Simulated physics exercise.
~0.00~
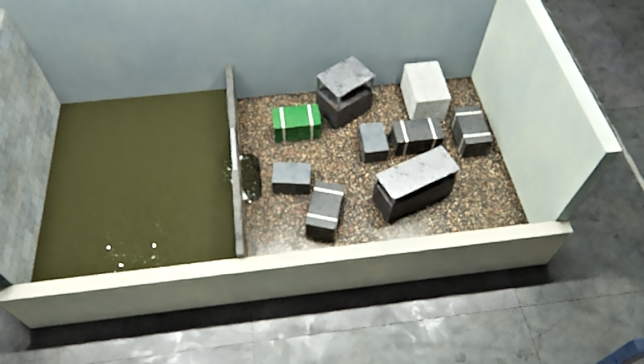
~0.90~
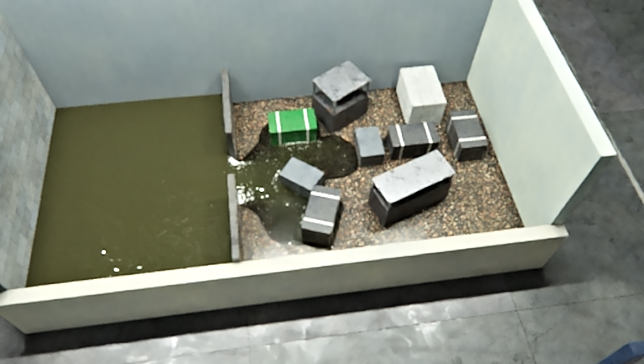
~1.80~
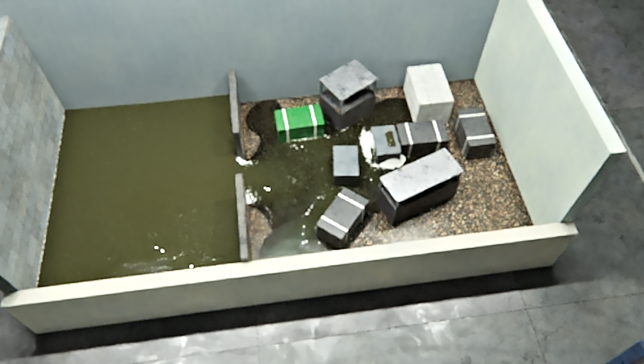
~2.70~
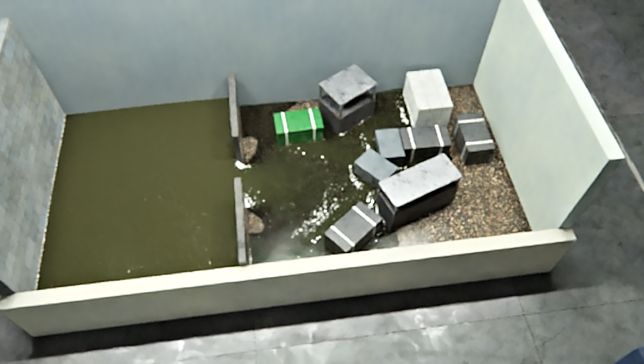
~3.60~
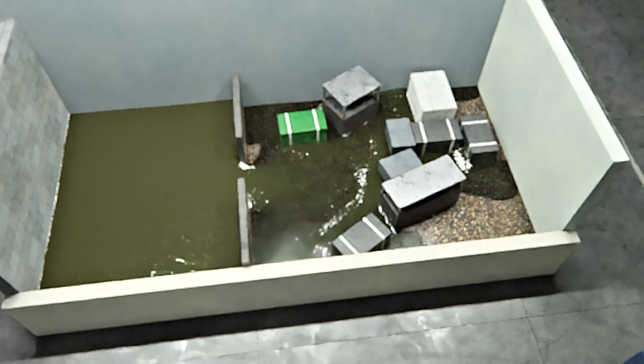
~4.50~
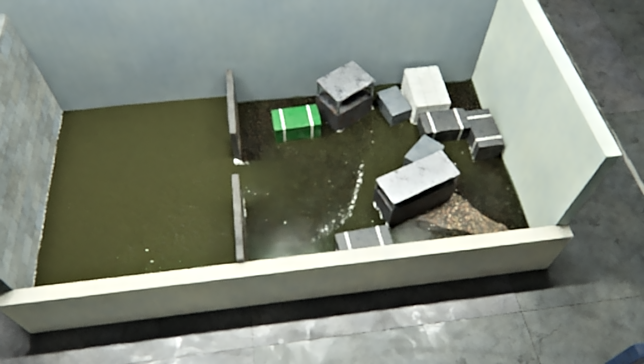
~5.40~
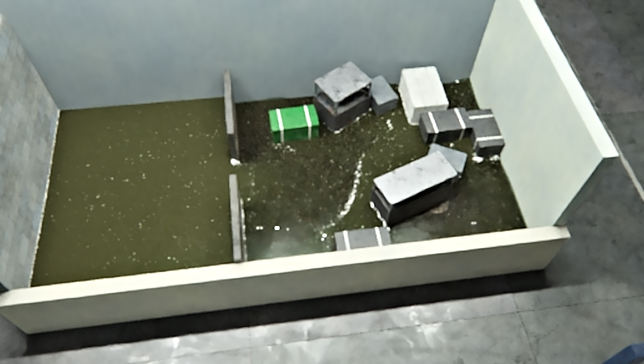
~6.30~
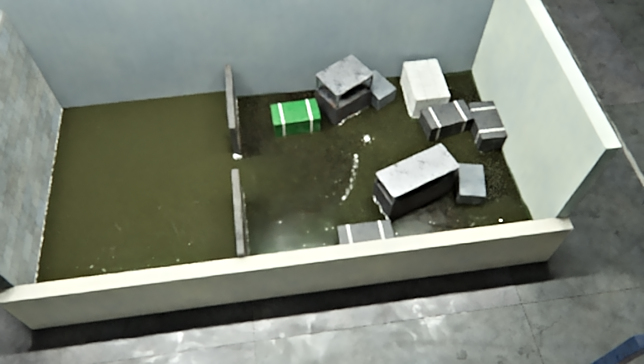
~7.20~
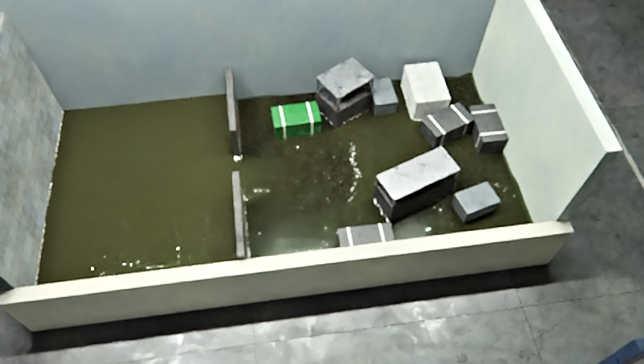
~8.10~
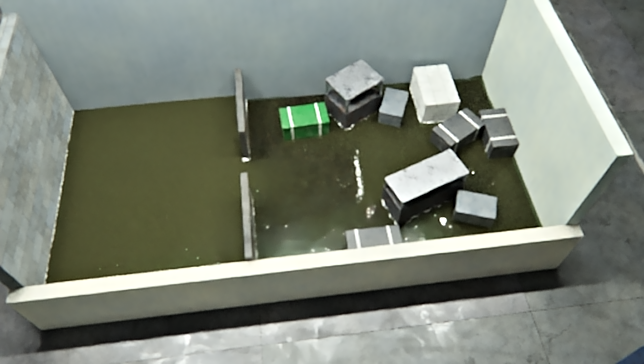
In a walled store split by a partition, murky water burst through the doorway from the left room and spread over the pebbly floor on the right, shifting several grey boxes until water covered the floor, while the green trunk stayed put.
